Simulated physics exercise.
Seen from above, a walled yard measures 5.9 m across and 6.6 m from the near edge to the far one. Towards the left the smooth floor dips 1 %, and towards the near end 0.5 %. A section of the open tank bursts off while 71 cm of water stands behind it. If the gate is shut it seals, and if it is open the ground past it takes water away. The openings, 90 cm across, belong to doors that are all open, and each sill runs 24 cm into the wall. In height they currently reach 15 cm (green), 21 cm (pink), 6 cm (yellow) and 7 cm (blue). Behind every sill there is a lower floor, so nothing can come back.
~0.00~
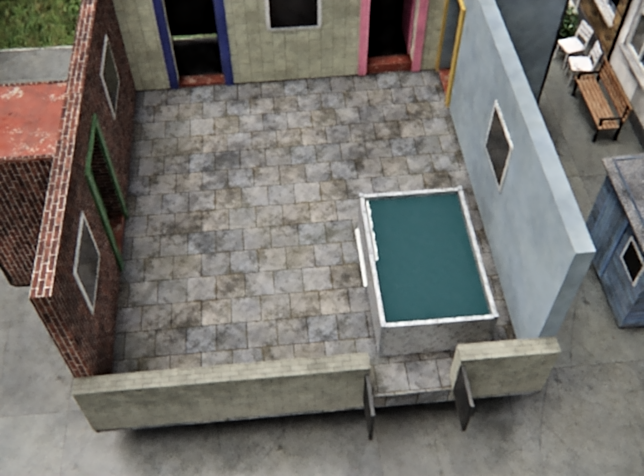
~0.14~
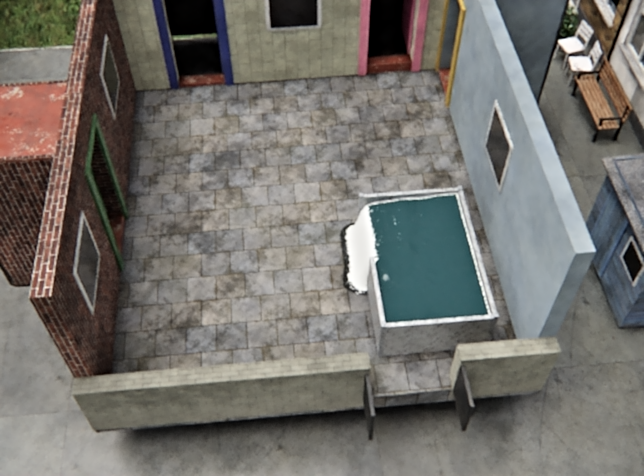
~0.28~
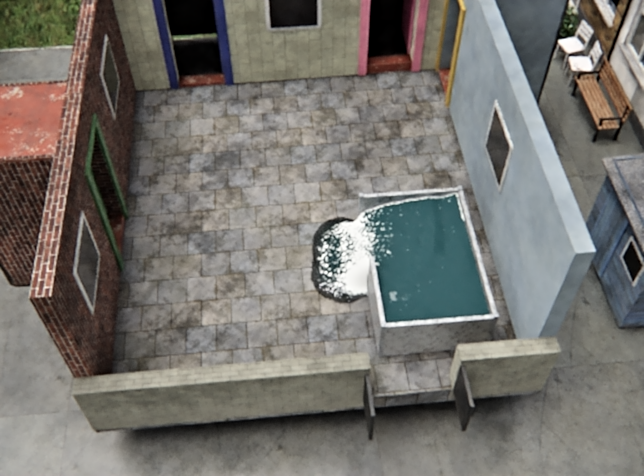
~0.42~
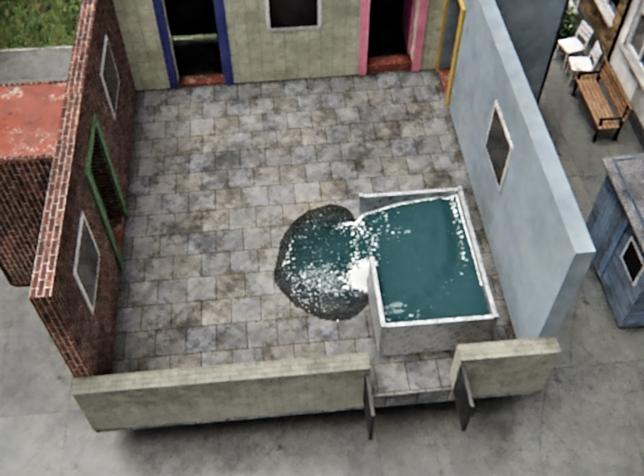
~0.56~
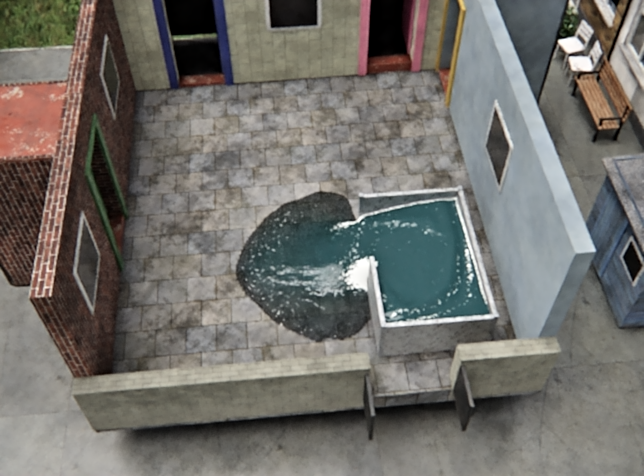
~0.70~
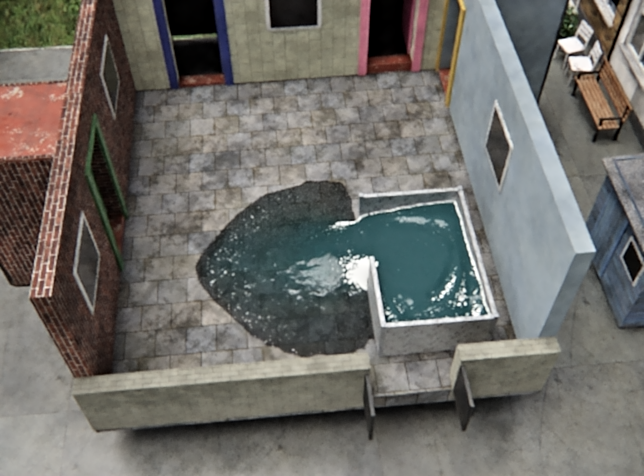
Water bursting from the left side of an open tank and spreading leftward across the paved floor of a walled yard.
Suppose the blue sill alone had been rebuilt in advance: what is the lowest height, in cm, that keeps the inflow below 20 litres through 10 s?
About 9.5 cm.
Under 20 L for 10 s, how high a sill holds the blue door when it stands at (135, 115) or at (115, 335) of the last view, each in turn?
Roughly 13.5 and 18 cm.
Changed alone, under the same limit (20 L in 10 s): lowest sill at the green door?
Green - roughly 21 cm.
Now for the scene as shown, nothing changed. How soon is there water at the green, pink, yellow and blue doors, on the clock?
Reading them off: Green 1.1 s, then pink 5.5 s, then yellow 6.5 s, then blue 2.6 s.
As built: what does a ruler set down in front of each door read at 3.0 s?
Depths in cm - green: 22, pink: 0, yellow: 0, blue: 6.
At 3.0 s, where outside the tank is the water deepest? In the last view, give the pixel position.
Check close to (137, 94).
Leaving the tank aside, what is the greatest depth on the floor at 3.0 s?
Roughly 33 cm.
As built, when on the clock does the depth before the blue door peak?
Peak time: Around 3.6 s.
After 1.4 s water covers 40 % of the floor, deepest (38 cm) near (358, 249); it has not reached the blue door.
After 3.0 s water covers 55 % of the floor, deepest (33 cm) near (137, 94); 6 cm at the blue door, 0 litres in over its 7 cm sill.
After 10.0 s water covers 100 % of the floor, deepest (10 cm) near (137, 94); 8 cm at the blue door, 55 litres in over its 7 cm sill.
At the blue door as built, the water arrived by 2.7 s and peaked near 13 cm at 3.6 s.
Run again over the same 10 s with other heights there, 32 litres in over 8.5 cm, 9 litres over 11.5 cm. The limit of 20 litres is kept from about 9.5 cm up.
